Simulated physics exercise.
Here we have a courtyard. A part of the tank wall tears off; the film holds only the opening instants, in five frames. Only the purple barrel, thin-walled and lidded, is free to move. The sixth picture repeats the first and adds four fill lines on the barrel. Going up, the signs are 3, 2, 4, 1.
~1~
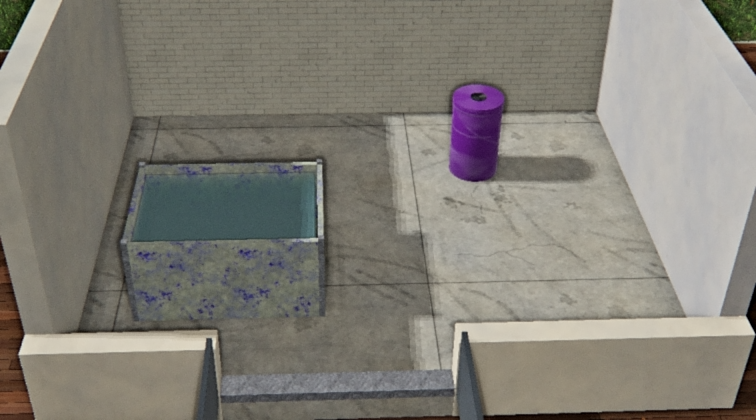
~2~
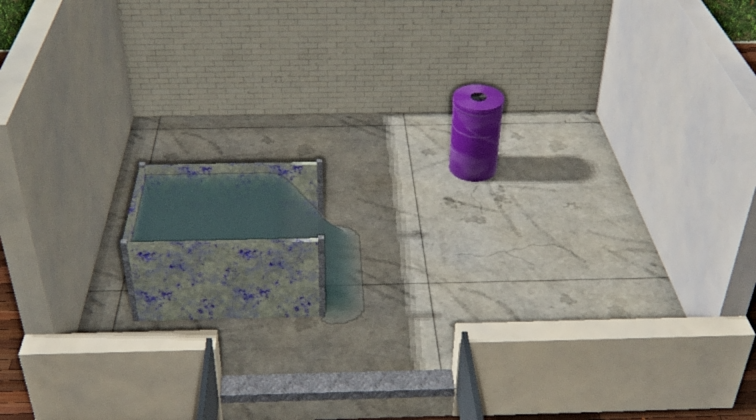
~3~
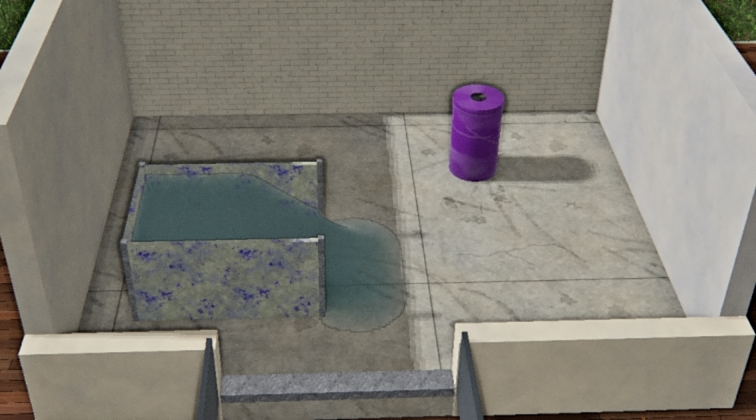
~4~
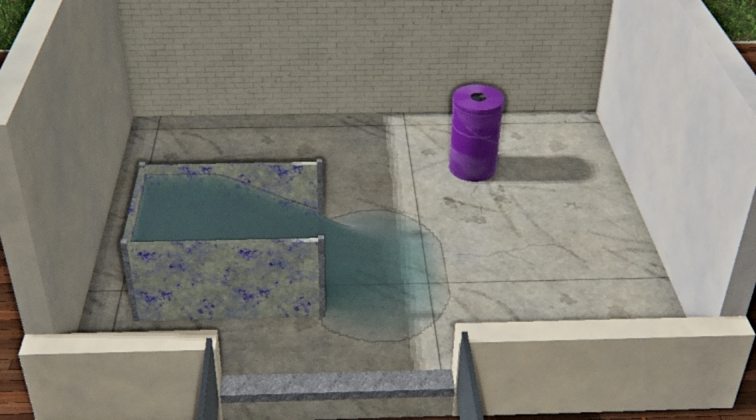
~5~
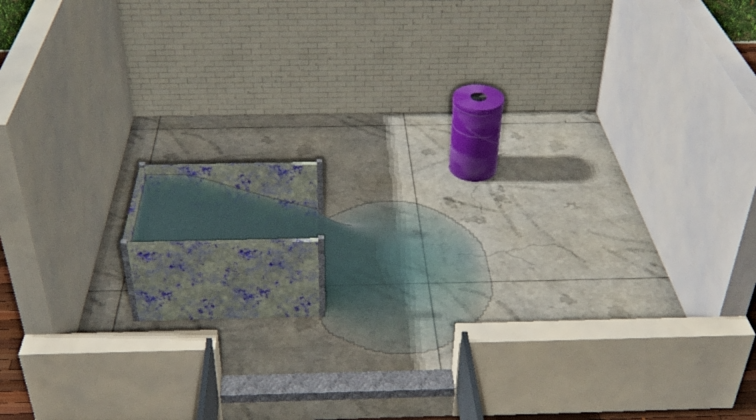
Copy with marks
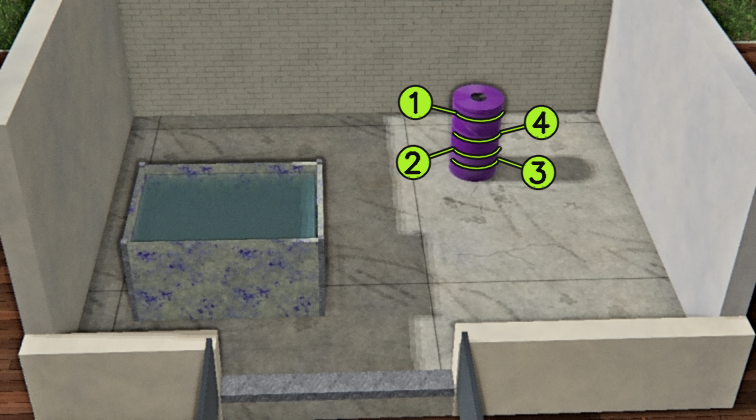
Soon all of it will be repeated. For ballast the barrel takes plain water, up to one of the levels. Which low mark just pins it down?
Take 3.
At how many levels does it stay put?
All of them.
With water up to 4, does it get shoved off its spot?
No, not at all.
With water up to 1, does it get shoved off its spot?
No, that is safe.
On the marked copy, 1 at (481, 121); 2 at (478, 157); 3 at (477, 168); 4 at (479, 141); from the bottom up 3, 2, 4, 1.
Choosing 1, it does not move.
Choosing 2, it does not move.
Choosing 3, it does not move.
Choosing 4, it does not move.
